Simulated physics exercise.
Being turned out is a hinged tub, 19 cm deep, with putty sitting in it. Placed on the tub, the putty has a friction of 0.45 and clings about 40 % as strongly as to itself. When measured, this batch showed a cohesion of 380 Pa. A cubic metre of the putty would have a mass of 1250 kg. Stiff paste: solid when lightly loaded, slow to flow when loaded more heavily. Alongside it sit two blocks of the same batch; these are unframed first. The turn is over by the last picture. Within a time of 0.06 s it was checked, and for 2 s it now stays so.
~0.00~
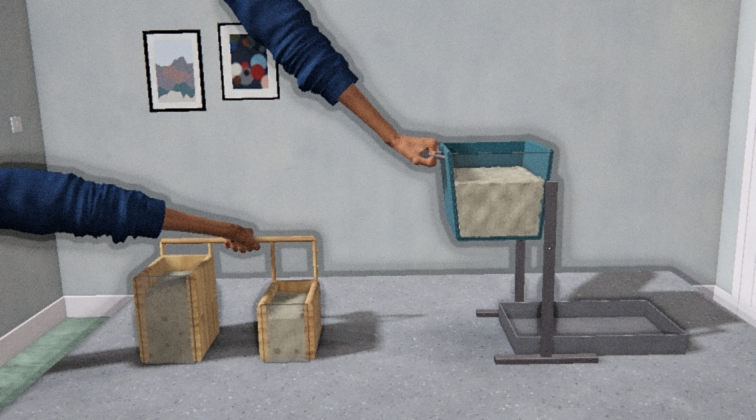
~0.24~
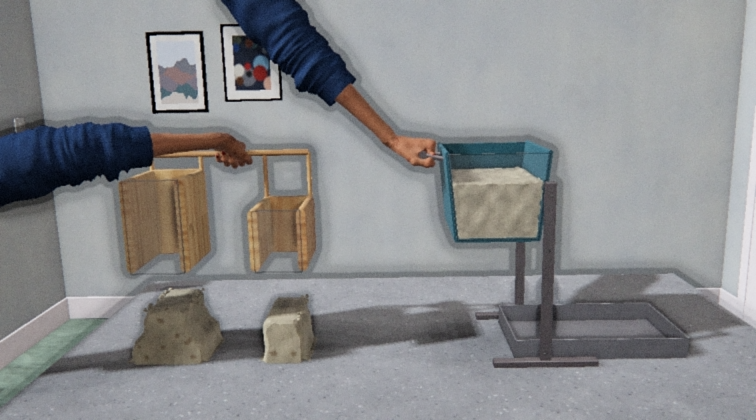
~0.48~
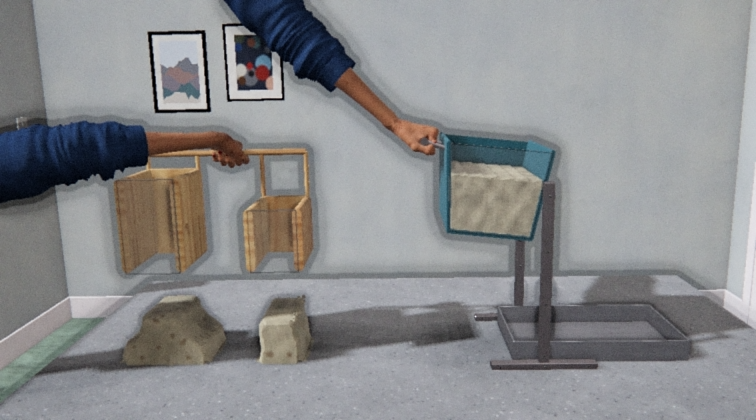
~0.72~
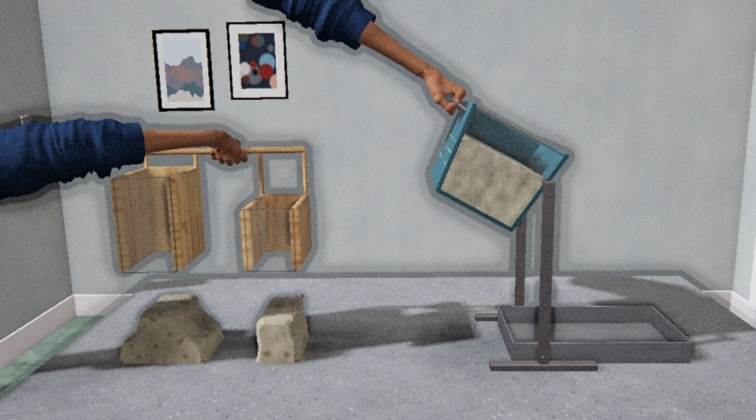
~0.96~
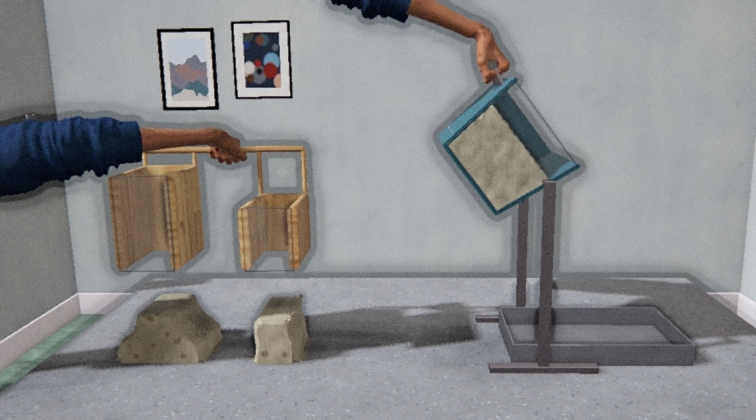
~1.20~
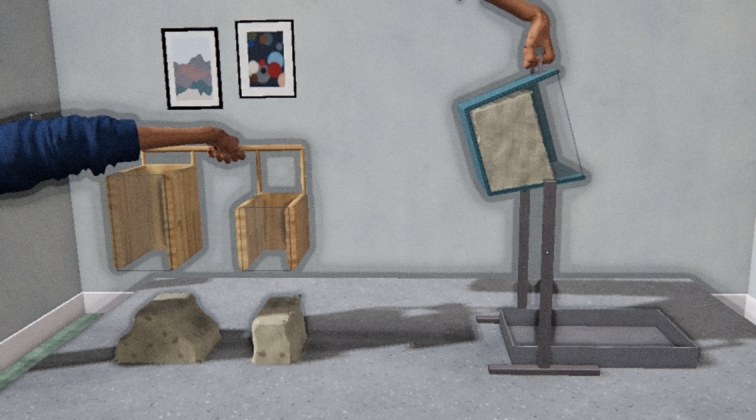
In a grey room, one hand lifted two joined wooden moulds off a pair of putty blocks, which slumped a little, then another hand tilted a blue tub of putty steeply rightward on its stand.
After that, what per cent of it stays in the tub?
Some 100 percent stays in the tub.
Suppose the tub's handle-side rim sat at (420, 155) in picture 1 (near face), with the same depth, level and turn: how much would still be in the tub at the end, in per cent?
The tub would end up holding some 65 % of it.
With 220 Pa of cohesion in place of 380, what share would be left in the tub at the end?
75 %.
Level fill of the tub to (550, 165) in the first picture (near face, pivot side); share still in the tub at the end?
About 75 %.
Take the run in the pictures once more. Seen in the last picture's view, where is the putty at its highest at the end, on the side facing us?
Highest point: Approx. (550, 114).
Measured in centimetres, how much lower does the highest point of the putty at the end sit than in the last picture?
4 cm.
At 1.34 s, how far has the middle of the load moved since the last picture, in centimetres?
Distance: About 2 cm.
By 1.34 s, the tub is at 74 degrees and holds 100 %.
By 1.51 s, the tub is at 74 degrees and holds 100 %.
By 1.68 s, the tub is at 74 degrees and holds 100 %.
By 1.85 s, the tub is at 74 degrees and holds 100 %.
By 3.20 s, at the end, the tub is at 74 degrees and holds 100 %.
